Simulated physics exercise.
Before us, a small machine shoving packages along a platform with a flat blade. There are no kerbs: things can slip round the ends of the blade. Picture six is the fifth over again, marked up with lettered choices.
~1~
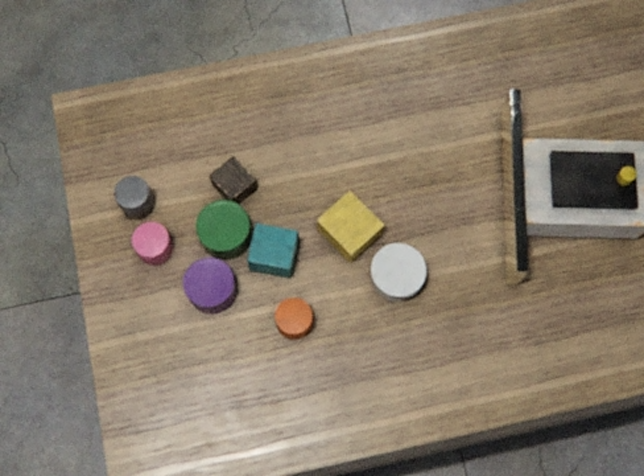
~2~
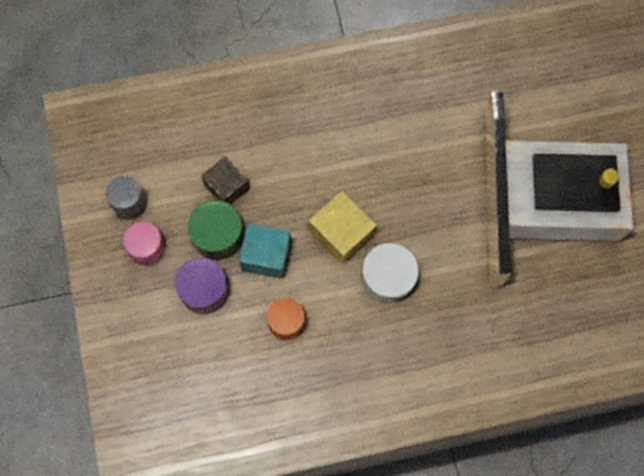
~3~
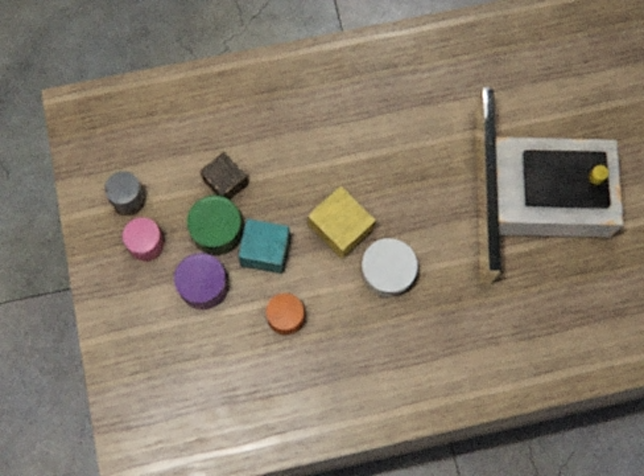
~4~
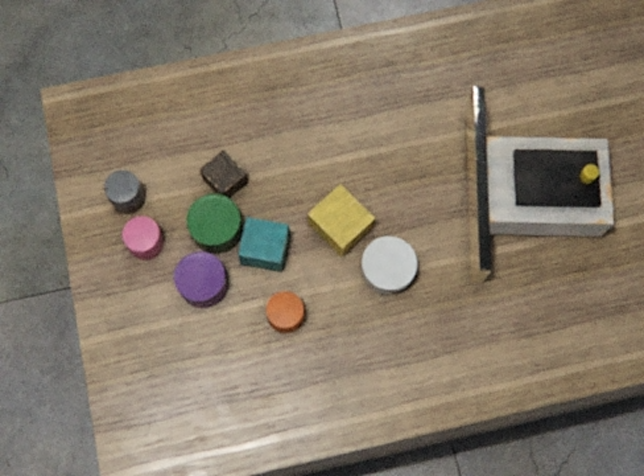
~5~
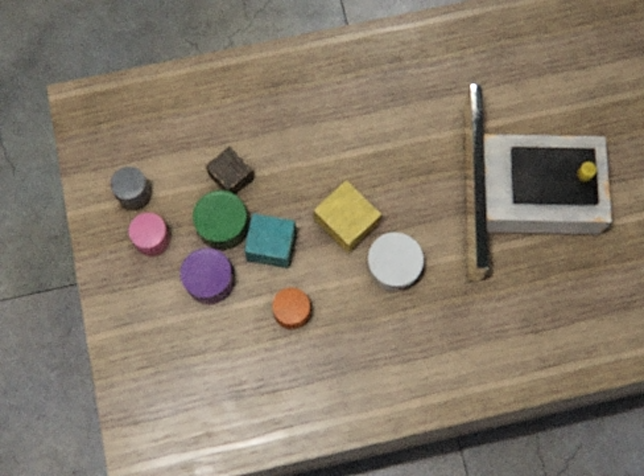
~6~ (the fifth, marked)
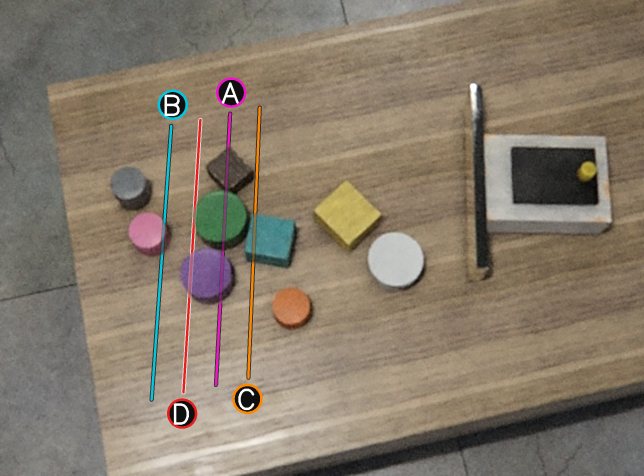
A wooden platform over a grey tiled floor is seen from above, slightly tilted, its right end out of view. At the right sits a small pale machine with a black top, a yellow knob and a dark upright blade, while grey, pink, green, purple, black, turquoise, orange, yellow and white pieces lie left and centre. The machine edges slightly left, touching none of the unmoving pieces, as the camera shifts a little.
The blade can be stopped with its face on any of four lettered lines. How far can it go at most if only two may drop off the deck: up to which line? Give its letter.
B.
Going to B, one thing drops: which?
It is the pink canister.
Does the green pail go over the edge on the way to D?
No.
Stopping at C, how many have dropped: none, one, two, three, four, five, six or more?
By then, none.
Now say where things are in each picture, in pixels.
In the first frame, robot (588, 179); turquoise crate (273, 251); grey canister (135, 198).
In the second frame, robot (570, 182); black crate (226, 182).
In the third frame, robot (560, 178); green pail (215, 226).
In the fourth frame, robot (551, 177); pink canister (144, 239).
In the fifth frame, robot (548, 175); purple pail (208, 277); turquoise crate (270, 241); grey canister (131, 189).
On the marked copy, A at (223, 243); B at (162, 256); C at (254, 237); D at (192, 250).
With B. Early on, robot (436, 199); white pail (332, 269); yellow crate (332, 213).
Further on, robot (321, 224); pink canister (115, 236); grey canister (125, 180).
At the end, robot (230, 244); pink canister over the edge; purple pail (90, 339); one fallen.
As for the rest, A is within the limit but short; C is within the limit but short; D is within the limit but short.
